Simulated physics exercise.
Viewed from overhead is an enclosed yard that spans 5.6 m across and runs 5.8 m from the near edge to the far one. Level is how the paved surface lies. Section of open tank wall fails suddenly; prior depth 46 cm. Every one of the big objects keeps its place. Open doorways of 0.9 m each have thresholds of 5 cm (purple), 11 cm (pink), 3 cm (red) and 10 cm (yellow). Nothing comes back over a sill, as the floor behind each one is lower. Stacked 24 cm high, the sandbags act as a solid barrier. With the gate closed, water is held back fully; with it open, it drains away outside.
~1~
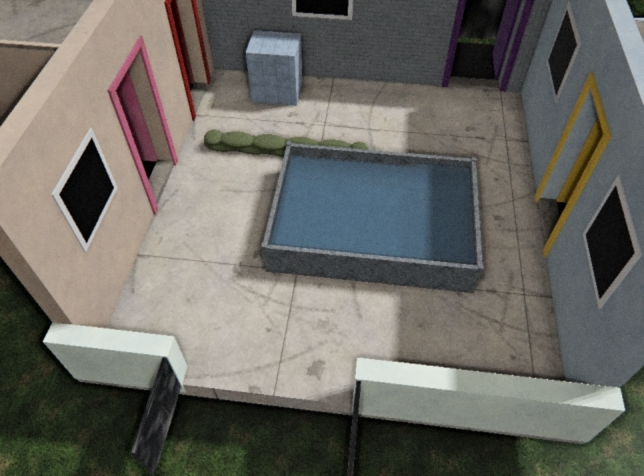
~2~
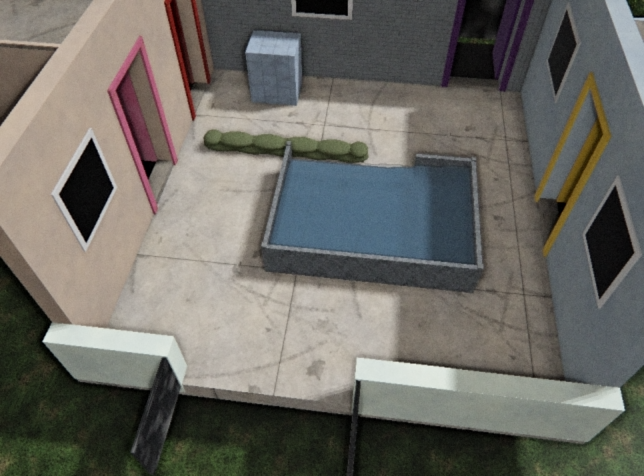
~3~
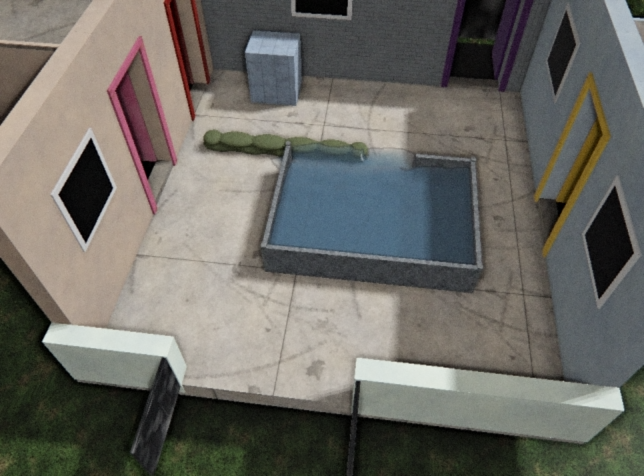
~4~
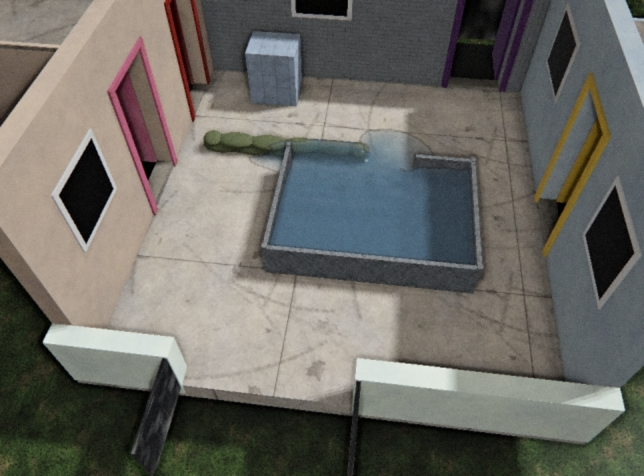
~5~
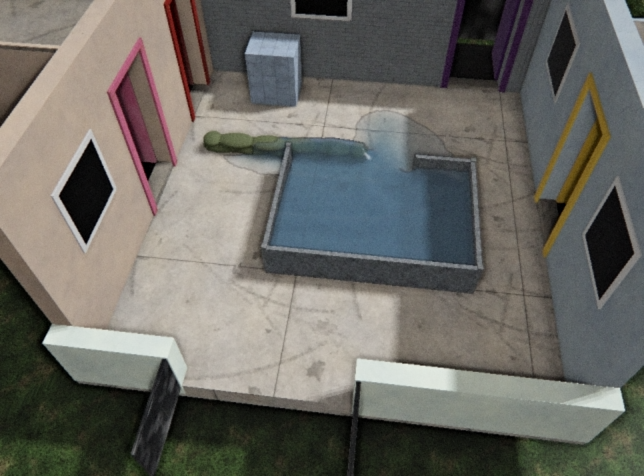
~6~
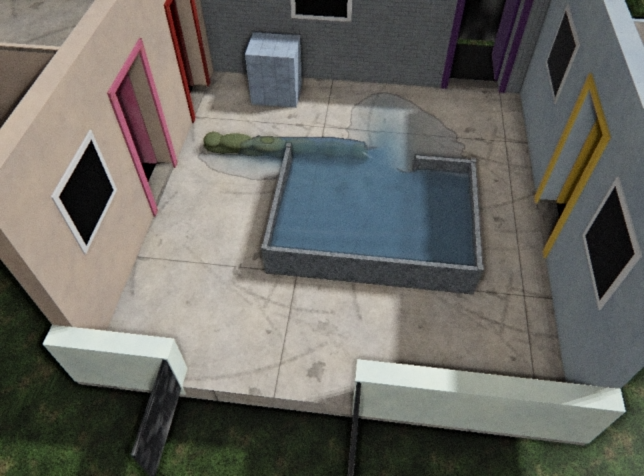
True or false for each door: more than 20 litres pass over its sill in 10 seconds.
Per door: The purple door: True; the pink door: False; the red door: True; the yellow door: False.
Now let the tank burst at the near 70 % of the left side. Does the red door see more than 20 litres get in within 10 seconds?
Well, at red it would be too much.
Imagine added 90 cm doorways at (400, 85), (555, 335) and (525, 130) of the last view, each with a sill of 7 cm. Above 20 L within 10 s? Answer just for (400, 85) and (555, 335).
The first doorway goes beyond and the second stays inside.
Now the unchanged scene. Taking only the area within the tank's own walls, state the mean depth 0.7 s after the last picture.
Some 32 cm on average.
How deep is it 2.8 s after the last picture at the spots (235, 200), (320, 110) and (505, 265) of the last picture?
Depths in turn: Roughly 1, 9 and 0 centimetres.
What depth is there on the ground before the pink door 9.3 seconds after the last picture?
Close to 4.0 cm of depth.
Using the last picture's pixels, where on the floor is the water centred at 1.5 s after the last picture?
Centre: Roughly (365, 186) px.
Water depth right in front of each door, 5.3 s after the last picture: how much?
Centimetres: Purple 12 / pink 6 / red 5 / yellow 4.
Then, 0.7 s after the last picture water covers 30 % of the floor and is deepest (40 cm) near (313, 164); purple door not reached, pink door 9 cm at the sill, 0 L in, red door not reached, yellow door not reached.
Then, 1.5 s after the last picture water covers 45 % of the floor and is deepest (32 cm) near (313, 164); purple door 14 cm at the sill, 18 L in, pink door 14 cm at the sill, 3 L in, red door not reached, yellow door not reached.
Then, 2.8 s after the last picture water covers 55 % of the floor and is deepest (26 cm) near (336, 166); purple door 14 cm at the sill, 61 L in, pink door 9 cm at the sill, 8 L in, red door 7 cm at the sill, 3 L in, yellow door not reached.
Then, 5.3 s after the last picture water covers 80 % of the floor and is deepest (17 cm) near (313, 164); purple door 12 cm at the sill, 136 L in, pink door 6 cm at the sill, 9 L in, red door 5 cm at the sill, 25 L in, yellow door 4 cm at the sill, 0 L in.
Then, 9.3 s after the last picture water covers 95 % of the floor and is deepest (14 cm) near (302, 163); purple door 11 cm at the sill, 196 L in, pink door 4 cm at the sill, 9 L in, red door 6 cm at the sill, 46 L in, yellow door 4 cm at the sill, 0 L in.
